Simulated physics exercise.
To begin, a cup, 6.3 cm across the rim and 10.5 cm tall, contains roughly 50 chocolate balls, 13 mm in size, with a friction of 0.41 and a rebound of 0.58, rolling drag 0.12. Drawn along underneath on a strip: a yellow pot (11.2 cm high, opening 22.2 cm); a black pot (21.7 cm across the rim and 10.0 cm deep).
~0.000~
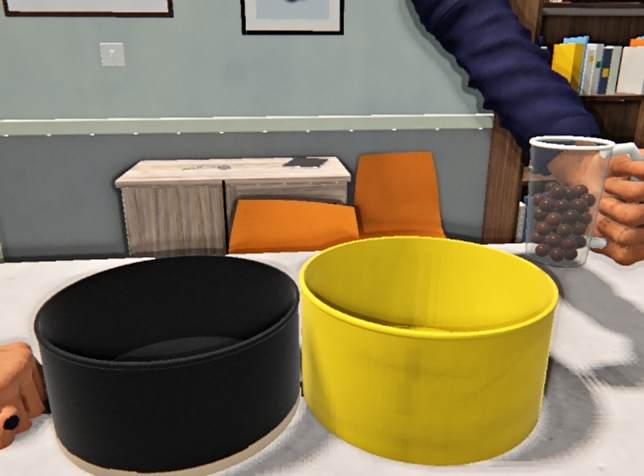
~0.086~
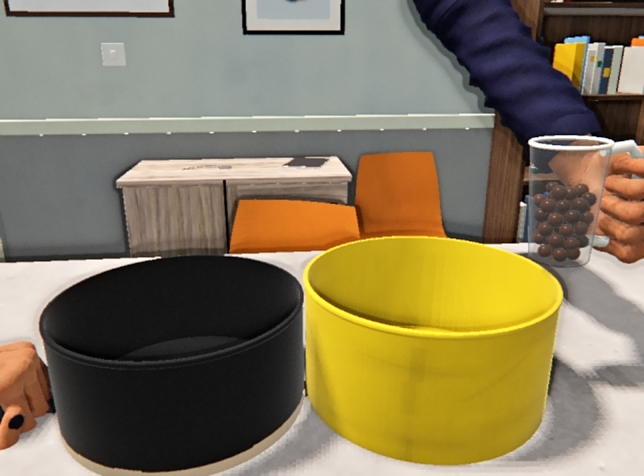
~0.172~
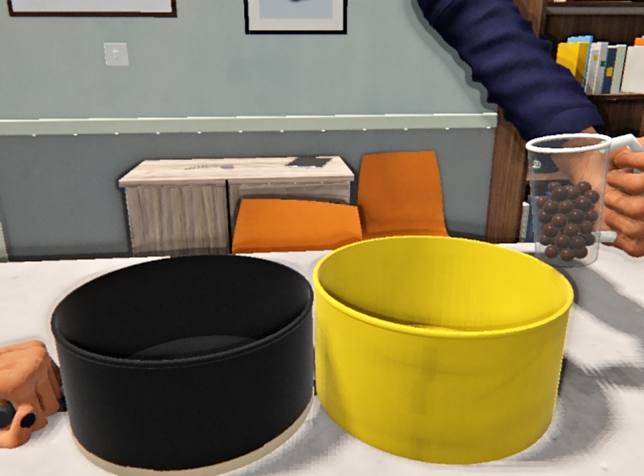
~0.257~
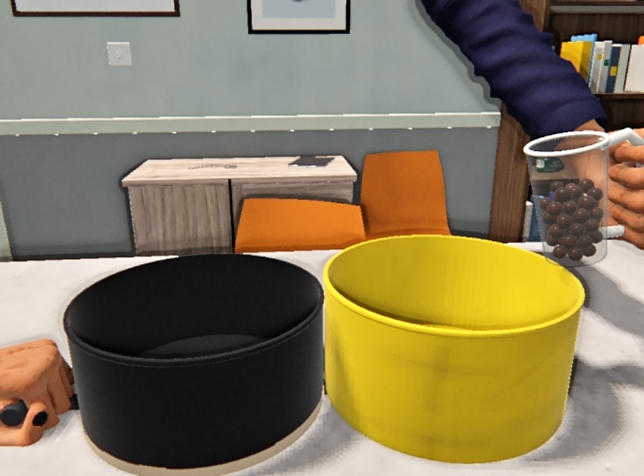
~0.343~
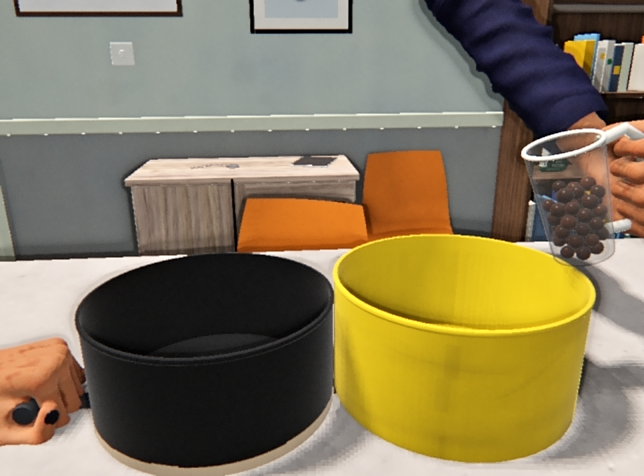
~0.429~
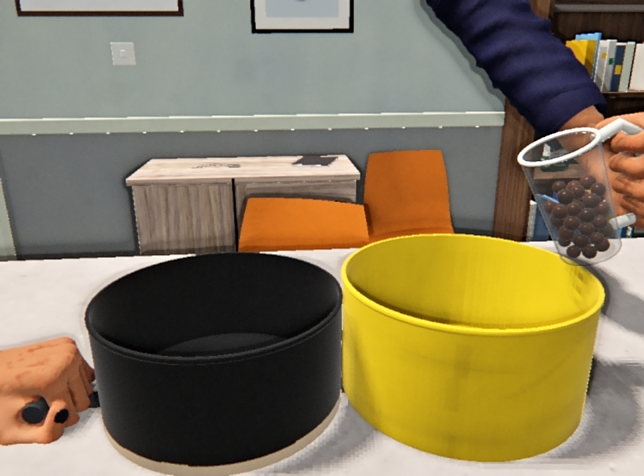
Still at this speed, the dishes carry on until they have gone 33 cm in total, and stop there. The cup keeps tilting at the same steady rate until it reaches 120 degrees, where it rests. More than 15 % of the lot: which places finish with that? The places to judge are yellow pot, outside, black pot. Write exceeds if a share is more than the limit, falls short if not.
Yellow pot - exceeds, outside everything - falls short, black pot - falls short.
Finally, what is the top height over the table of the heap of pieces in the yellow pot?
Roughly 2.0 centimetres.
After 1.68 s, tilt 109 degrees; cup 90 %, yellow pot 10 %; middle of all pieces on or above the table near (570, 217).
Then, at 2.72 s, tilt 120 degrees; yellow pot 100 %; middle of all pieces on or above the table near (599, 368).
After 3.68 s, tilt 120 degrees; yellow pot 100 %.
After 4.59 s, tilt 120 degrees; yellow pot 100 %.
At rest (4.8 s), cup 0 %, black pot 0 %, yellow pot 100 %, outside 0 %.
